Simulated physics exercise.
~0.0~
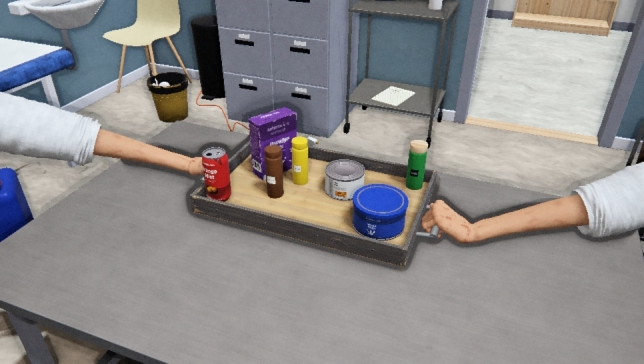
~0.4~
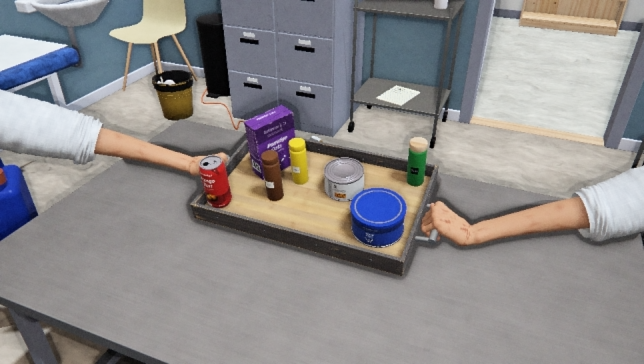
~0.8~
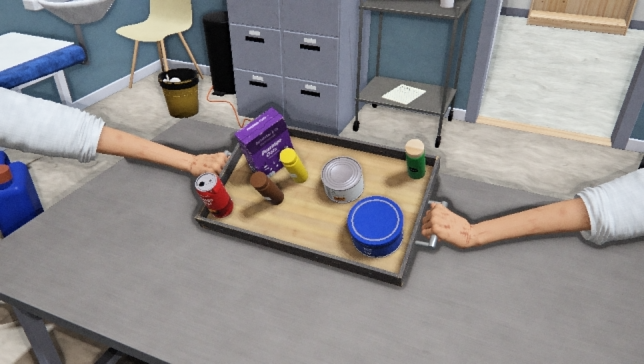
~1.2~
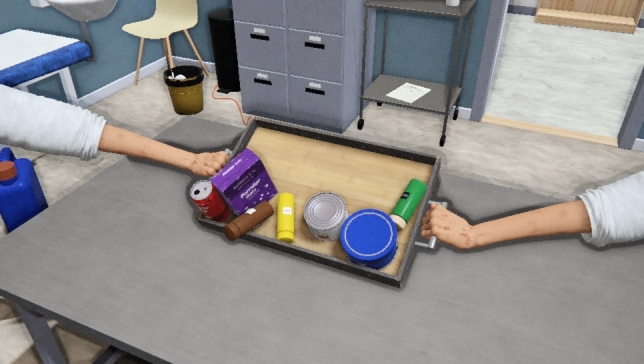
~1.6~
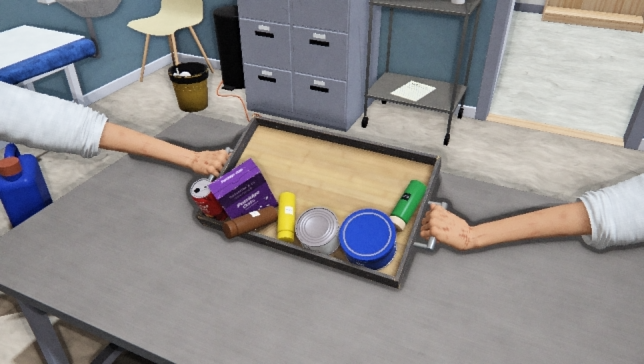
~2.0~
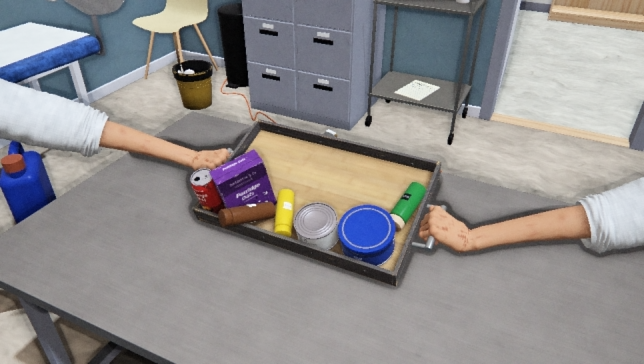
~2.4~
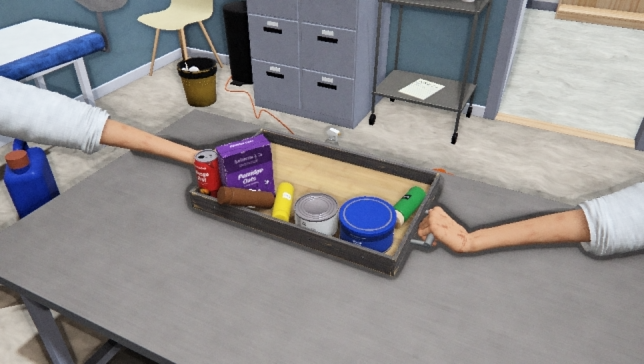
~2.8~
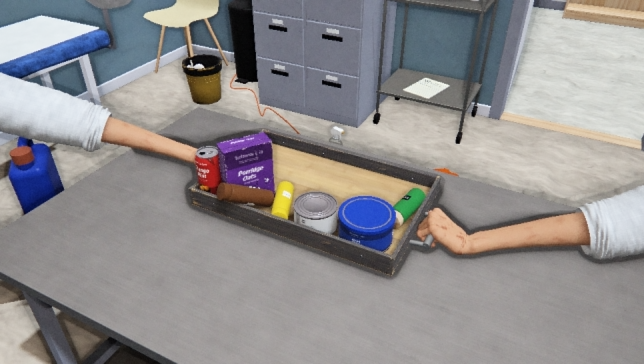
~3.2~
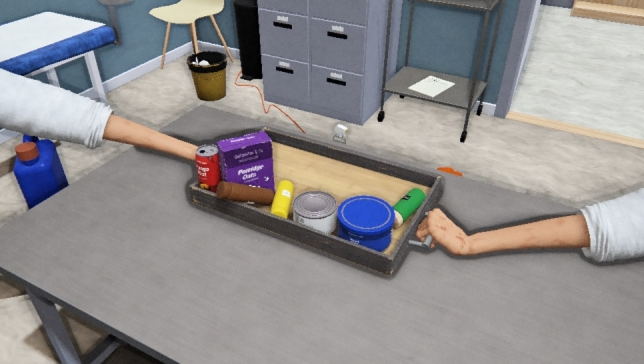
Wooden tray in two hands tipping towards the camera and levelling, its items sliding to the near edge, three shakers left toppled.
